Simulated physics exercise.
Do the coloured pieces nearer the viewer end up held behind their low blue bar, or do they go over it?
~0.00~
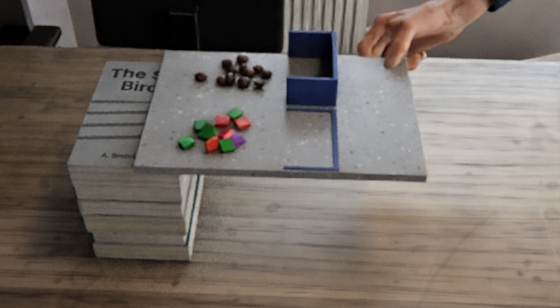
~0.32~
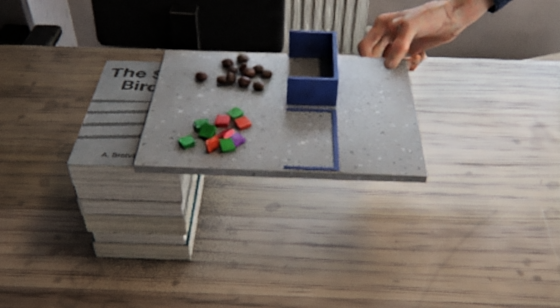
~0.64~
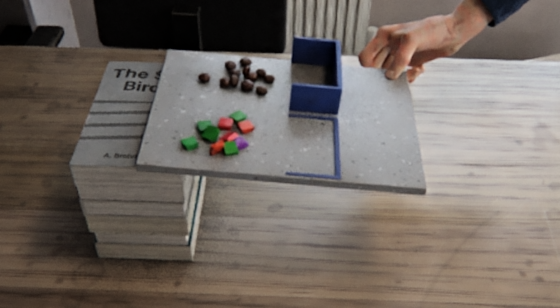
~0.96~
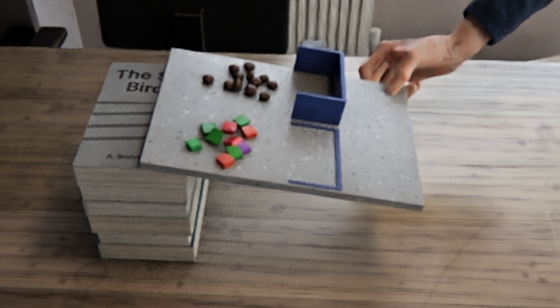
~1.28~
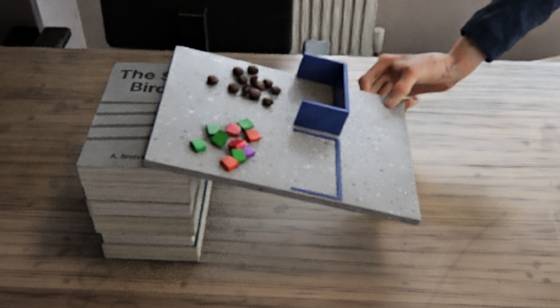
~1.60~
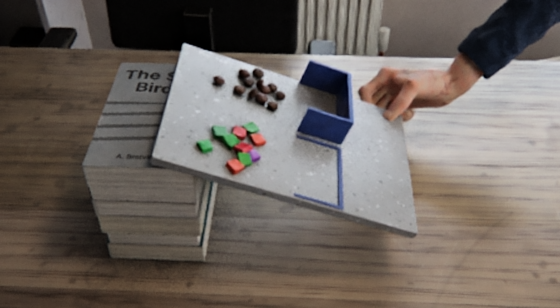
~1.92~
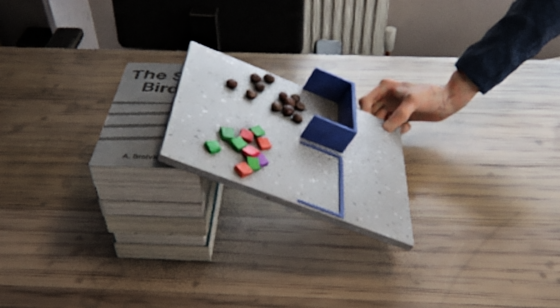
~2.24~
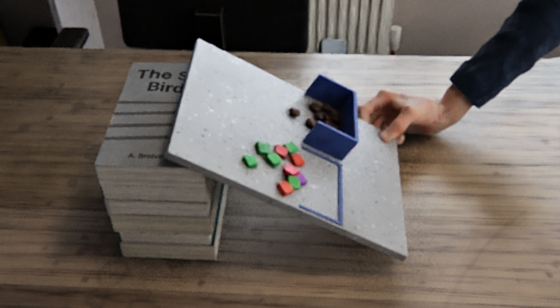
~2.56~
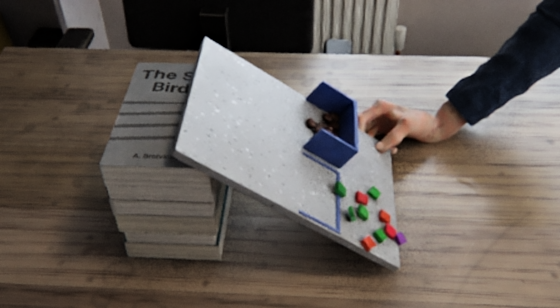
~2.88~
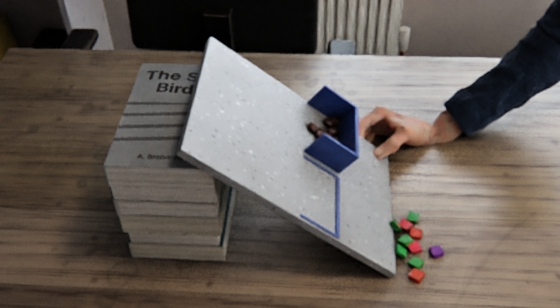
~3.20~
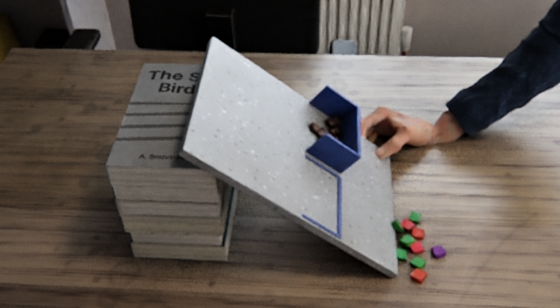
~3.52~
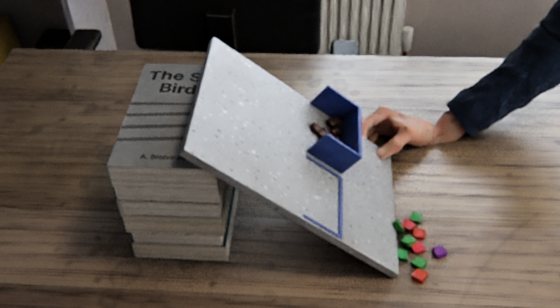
They go over it. The coloured pieces slide past the low blue bar and end up on the table, while the brown ones gather behind their taller blue wall.
